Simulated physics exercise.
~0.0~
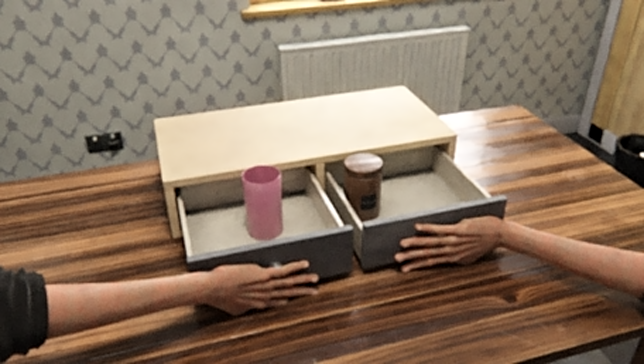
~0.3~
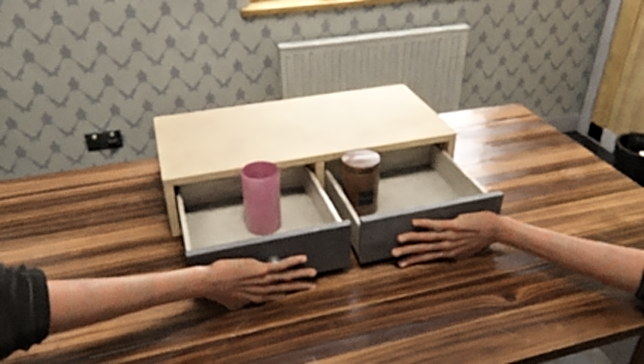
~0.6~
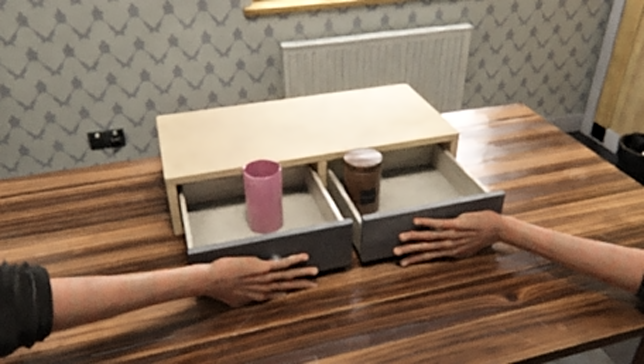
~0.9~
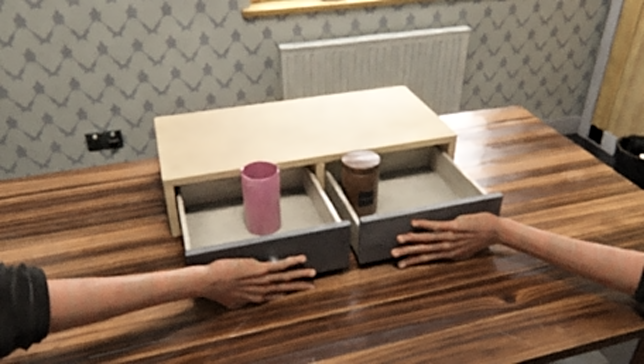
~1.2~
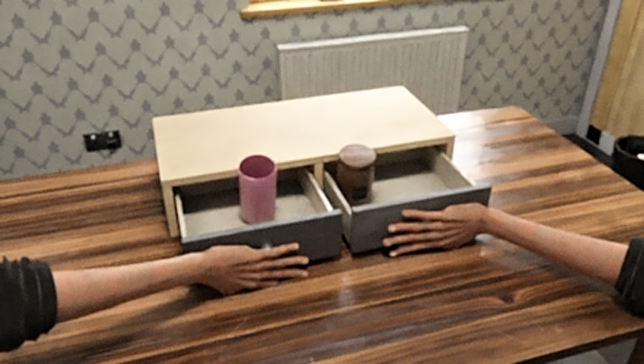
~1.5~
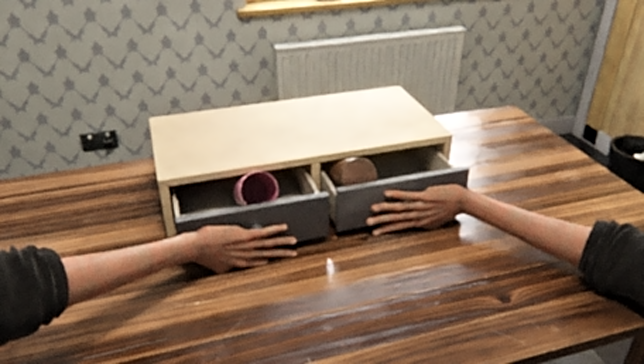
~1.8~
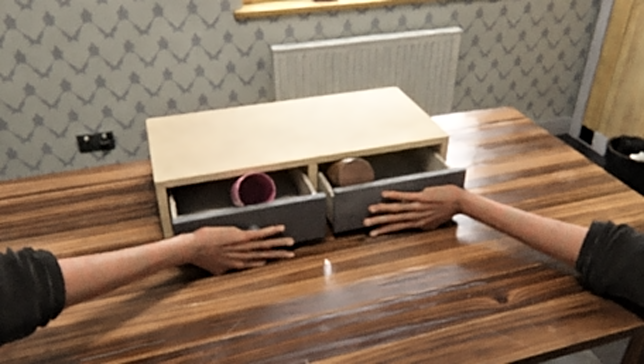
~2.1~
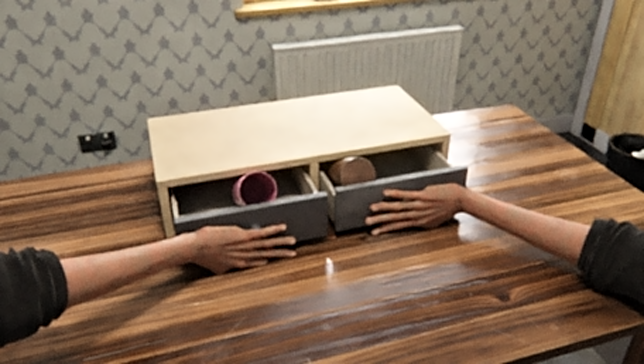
Two hands pushed in both open drawers of a small chest on a wooden table, tipping the pink beaker in the left one and the brown jar in the right, and both drawers ended up still partly open.
